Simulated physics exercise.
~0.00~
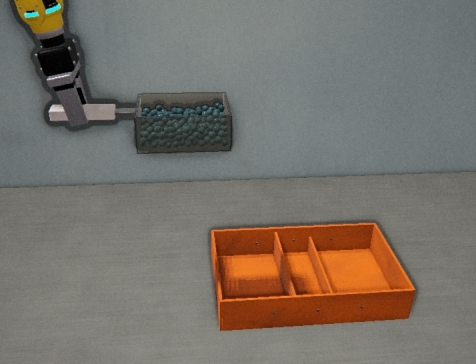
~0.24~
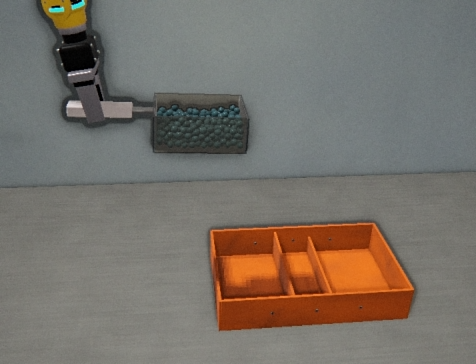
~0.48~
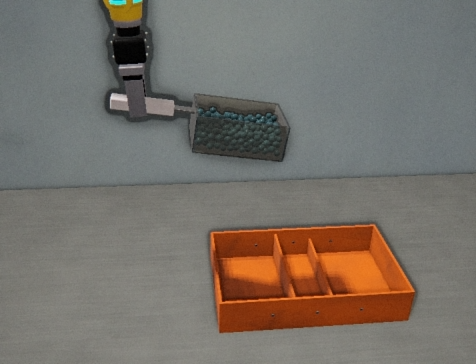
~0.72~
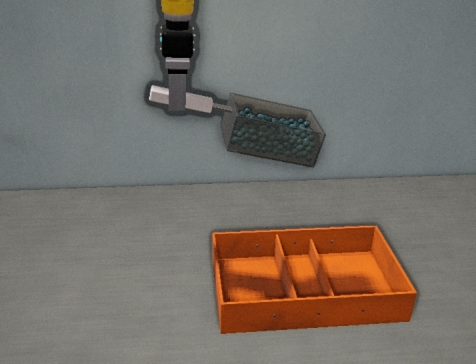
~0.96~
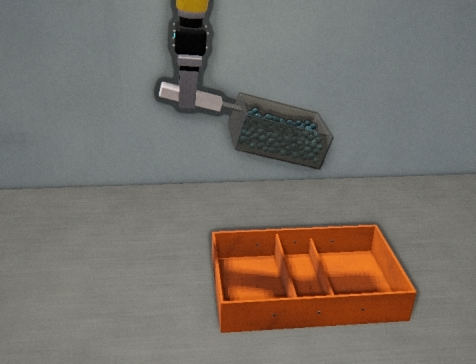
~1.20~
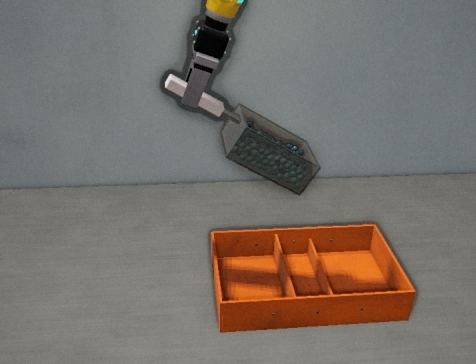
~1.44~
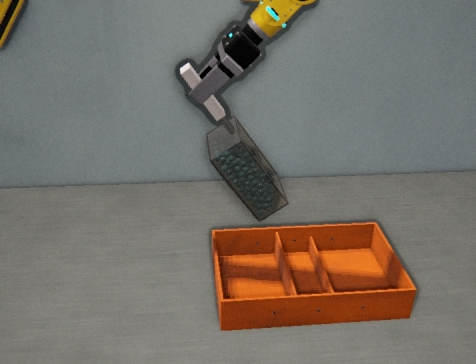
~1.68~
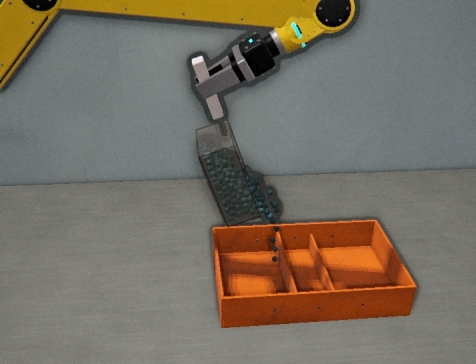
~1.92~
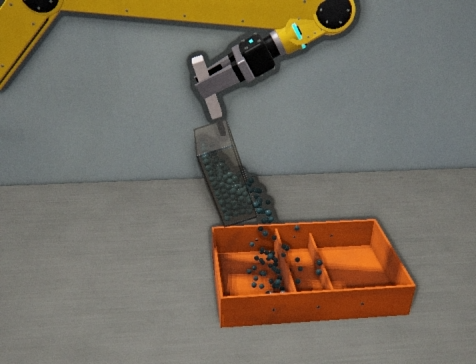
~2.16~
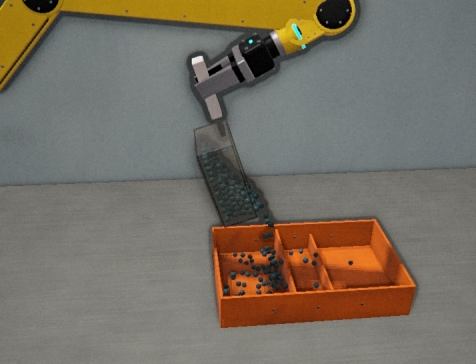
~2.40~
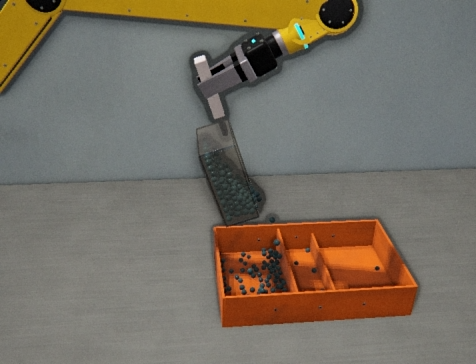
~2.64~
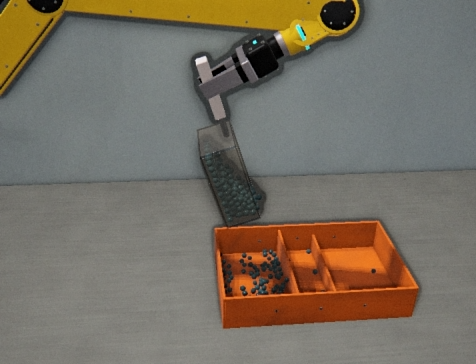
At first, a robot arm holds a grey, see-through box of small dark teal beads level, up and to the left of an orange crate split into three parts. The arm carries the box to the right, tipping it slightly as it goes. It then tilts the box steeply and lowers its open end towards the crate's left side. Beads spill over the lip, most landing in the left part, with a few in the narrow middle and a couple on the right. The flow stops, and the arm holds the tilted box still, with most beads inside.
